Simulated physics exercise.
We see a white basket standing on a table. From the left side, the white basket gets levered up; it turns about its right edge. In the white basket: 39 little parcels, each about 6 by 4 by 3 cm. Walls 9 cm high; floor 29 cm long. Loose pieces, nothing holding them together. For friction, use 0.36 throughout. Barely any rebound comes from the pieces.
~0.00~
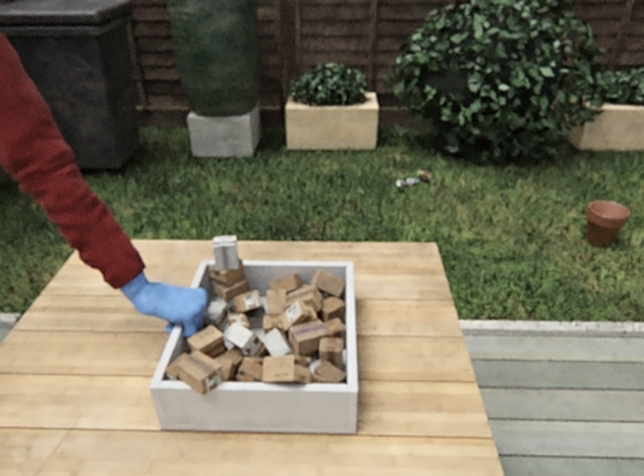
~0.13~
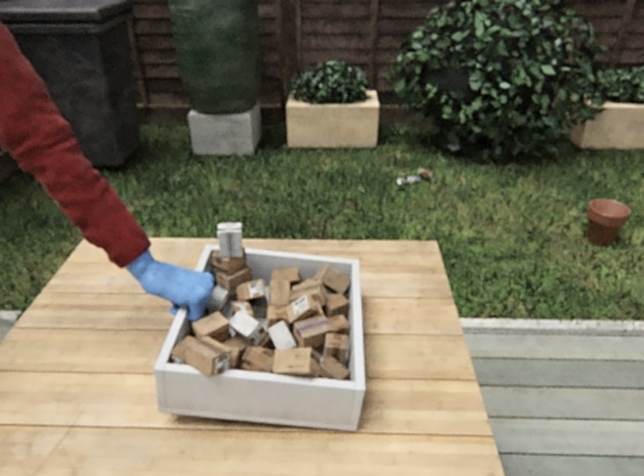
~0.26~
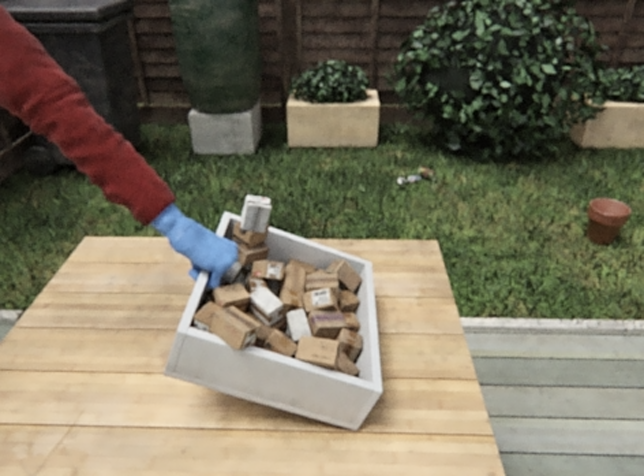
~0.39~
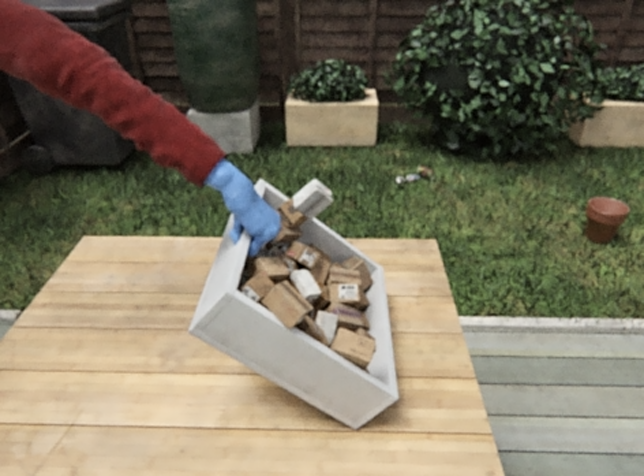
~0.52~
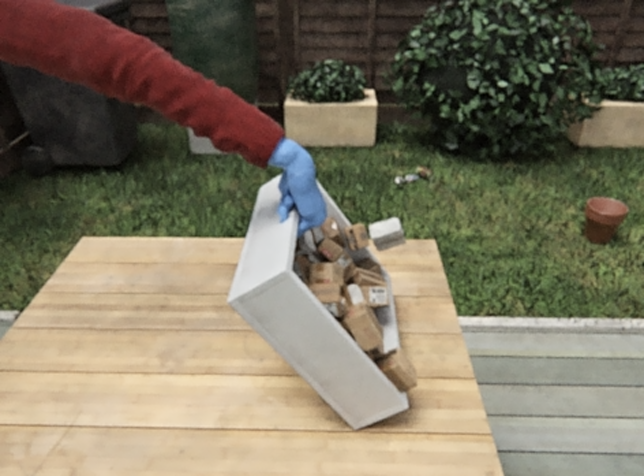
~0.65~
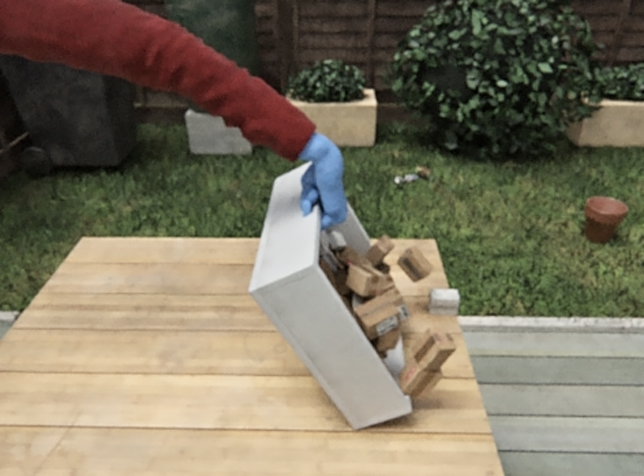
In a fenced garden, a white basket filled with little brown and white parcels stands on a wooden table. A blue-gloved hand in a red sleeve grips its left side and levers it up, turning it steeply about its right edge, as the parcels slide rightward and some tumble over the rim.
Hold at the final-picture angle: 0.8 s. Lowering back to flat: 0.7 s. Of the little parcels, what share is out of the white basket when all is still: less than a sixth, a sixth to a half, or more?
It sheds between a sixth and a half of them.
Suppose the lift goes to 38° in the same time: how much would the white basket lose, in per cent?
Then it's 0 per cent for the white basket.
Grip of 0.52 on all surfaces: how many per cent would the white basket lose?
In that case white basket 20 per cent.
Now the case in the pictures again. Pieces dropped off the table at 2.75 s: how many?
Estimated number of pieces: About 3.
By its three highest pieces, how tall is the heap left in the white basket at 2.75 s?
Height: About 10 cm.
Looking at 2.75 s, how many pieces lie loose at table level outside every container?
The count is about 8.
After 0.99 s, tilt 62°; white basket 31 in, 8 out.
After 1.41 s, tilt 62°; white basket 30 in, 9 out.
After 2.00 s, tilt 7°; white basket 29 in, 10 out.
Final count (at 2.75 s), white basket 29 in, 10 out. Asked share, 10 of 39, 26 per cent.
